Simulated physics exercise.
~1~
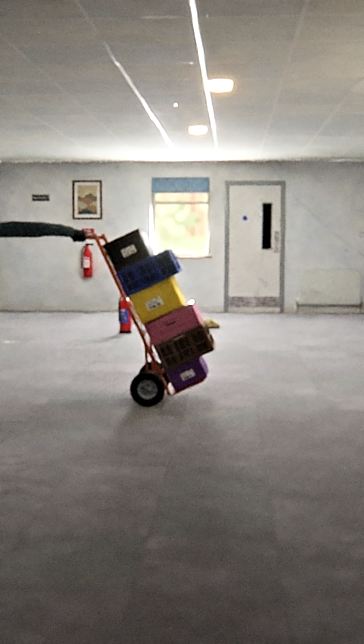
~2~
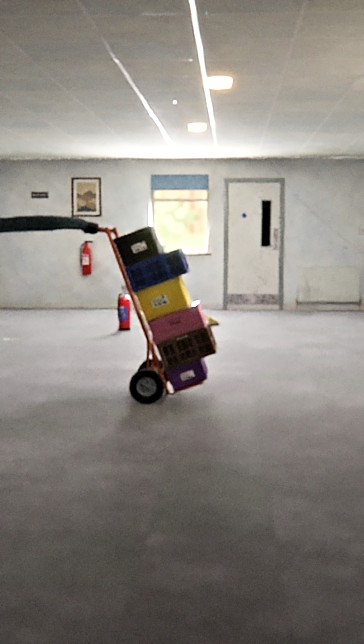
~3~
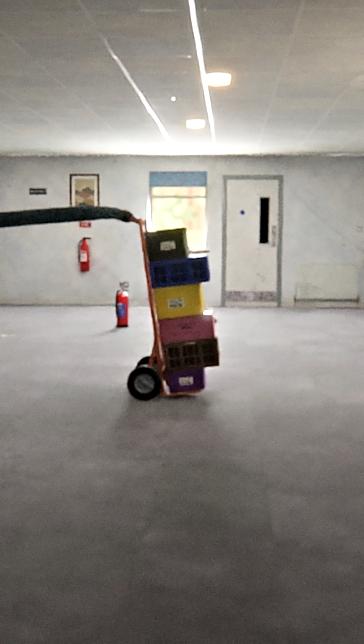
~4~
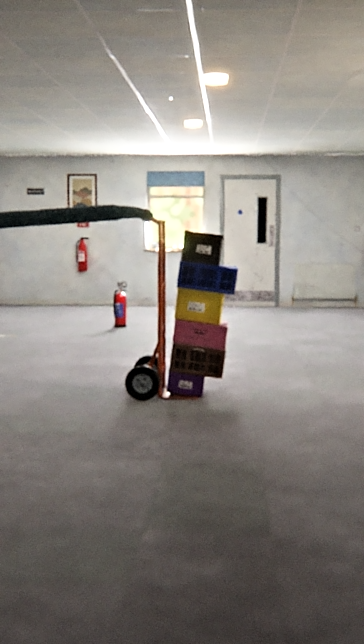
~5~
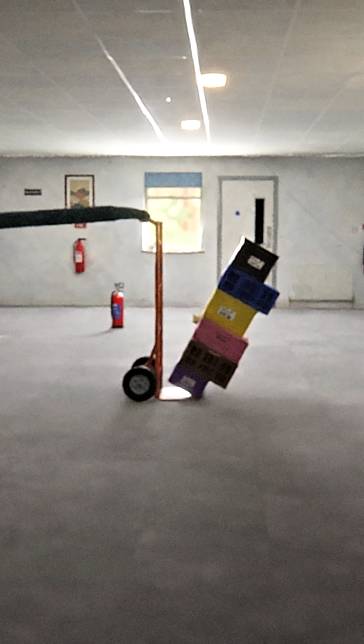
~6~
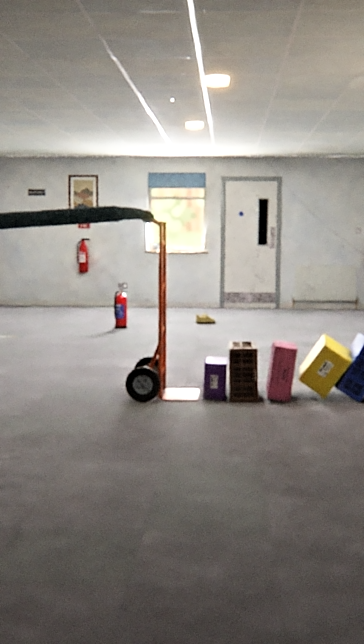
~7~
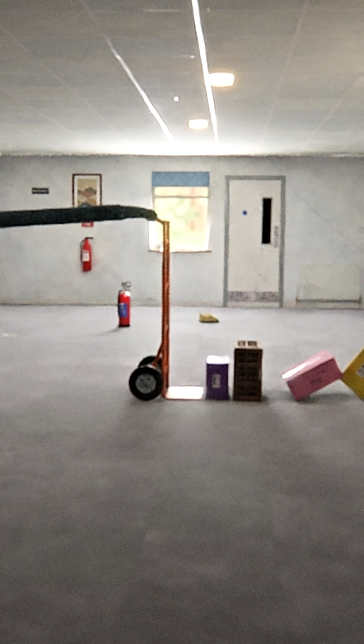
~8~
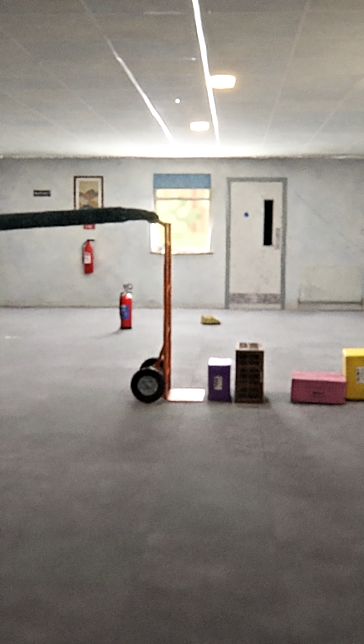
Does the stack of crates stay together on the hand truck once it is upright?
No, the stack topples off to the right. At least three of the crates and boxes end up tipped over or dropped from the stack.
